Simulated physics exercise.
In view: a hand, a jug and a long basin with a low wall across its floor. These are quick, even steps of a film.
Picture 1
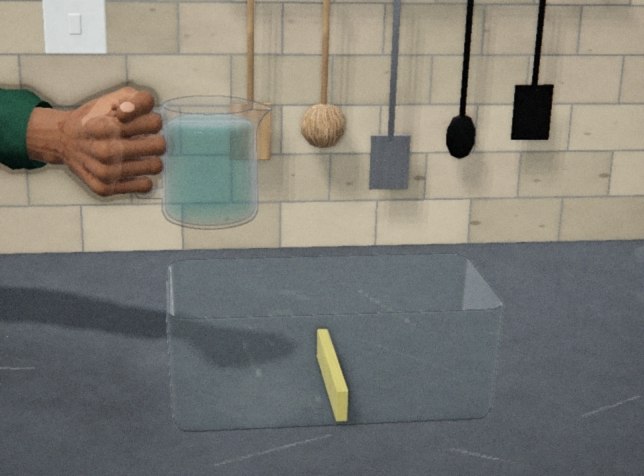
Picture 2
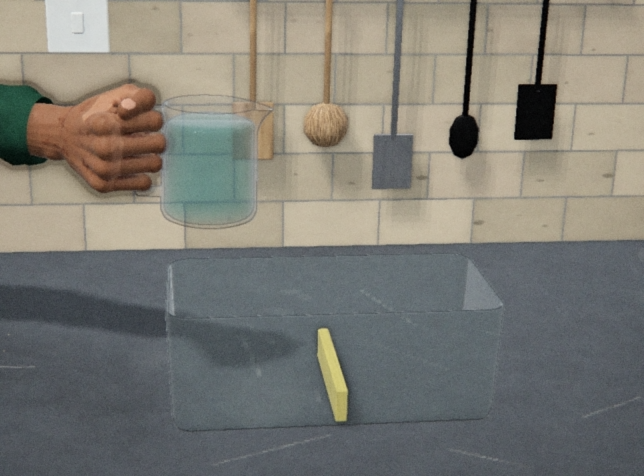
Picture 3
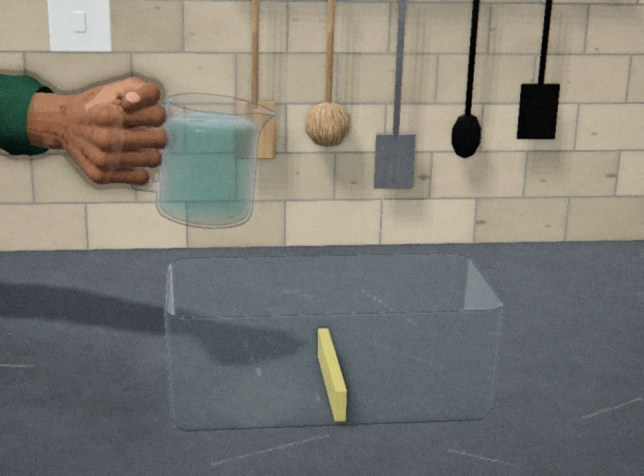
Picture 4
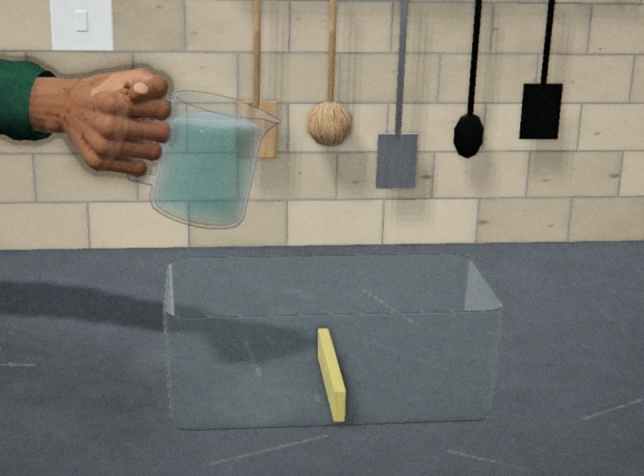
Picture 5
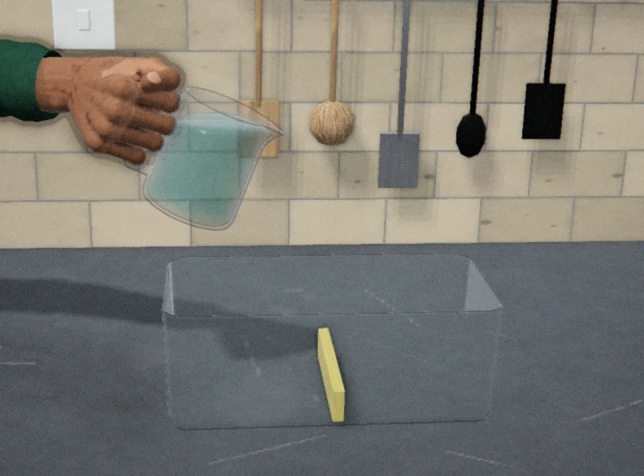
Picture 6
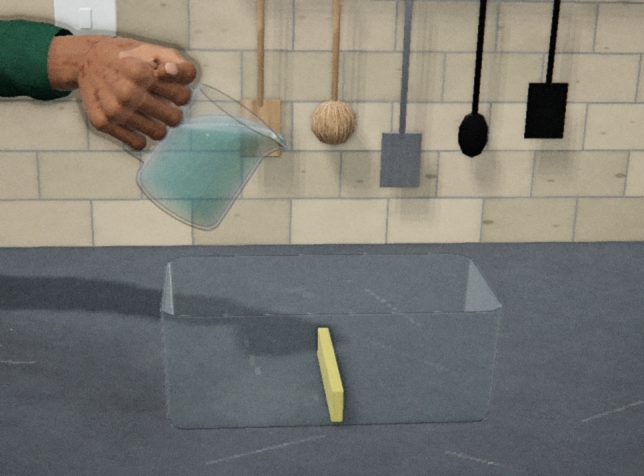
The clip opens on a hand in a green sleeve holding a clear jug of blue-green liquid above a long glass basin with a low yellow wall across its floor. The hand tips the jug to the right, slowly then more steeply, and the liquid reaches the pouring edge.
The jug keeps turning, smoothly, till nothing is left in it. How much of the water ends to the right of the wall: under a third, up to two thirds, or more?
The share right of the wall is between a third and two thirds.
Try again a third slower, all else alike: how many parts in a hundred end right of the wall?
About 65 per cent.
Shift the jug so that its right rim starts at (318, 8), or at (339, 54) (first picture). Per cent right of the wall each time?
The first gives 80 %, the second 80 %.
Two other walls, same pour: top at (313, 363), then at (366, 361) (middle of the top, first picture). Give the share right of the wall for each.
About 85 and 10 per cent.
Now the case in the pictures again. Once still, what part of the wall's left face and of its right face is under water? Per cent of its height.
The left part 30 per cent, the right part 40.
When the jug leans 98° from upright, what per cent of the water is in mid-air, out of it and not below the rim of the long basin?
Close to 25 per cent.
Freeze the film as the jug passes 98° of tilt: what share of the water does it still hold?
It comes to 60 per cent or so.
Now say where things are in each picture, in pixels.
The first picture shows tilt 0°; pouring edge (272, 107); surface from (165, 121) to (255, 121); the long basin's rim runs from (168, 290) to (485, 281); the wall's top is at (332, 359).
The second picture shows tilt 2°; pouring edge (273, 108); surface from (165, 120) to (256, 121).
The third picture shows tilt 6°; pouring edge (277, 112); surface from (169, 118) to (258, 122).
The fourth picture shows tilt 13°; pouring edge (281, 120); surface from (169, 122) to (263, 124).
The fifth picture shows tilt 22°; pouring edge (286, 132); surface from (166, 138) to (272, 127).
The sixth picture shows tilt 34°; pouring edge (289, 147); surface from (156, 145) to (286, 137); 1 per cent is over the edge.
A moment on, the jug is tipped on its side and 59 per cent is still to pour, 3 is left of the wall and 14 right of it.
Next, the jug is tipped right over and 14 per cent is still to pour, 28 is left of the wall and 44 right of it.
Then the jug is tipped right over and 2 per cent is still to pour, 40 is left of the wall and 55 right of it.
Later the jug is tipped right over and 0 per cent is still to pour, 44 is left of the wall and 55 right of it.
Finally, 44 per cent lies left of the wall, 56 right of it and 1 outside.
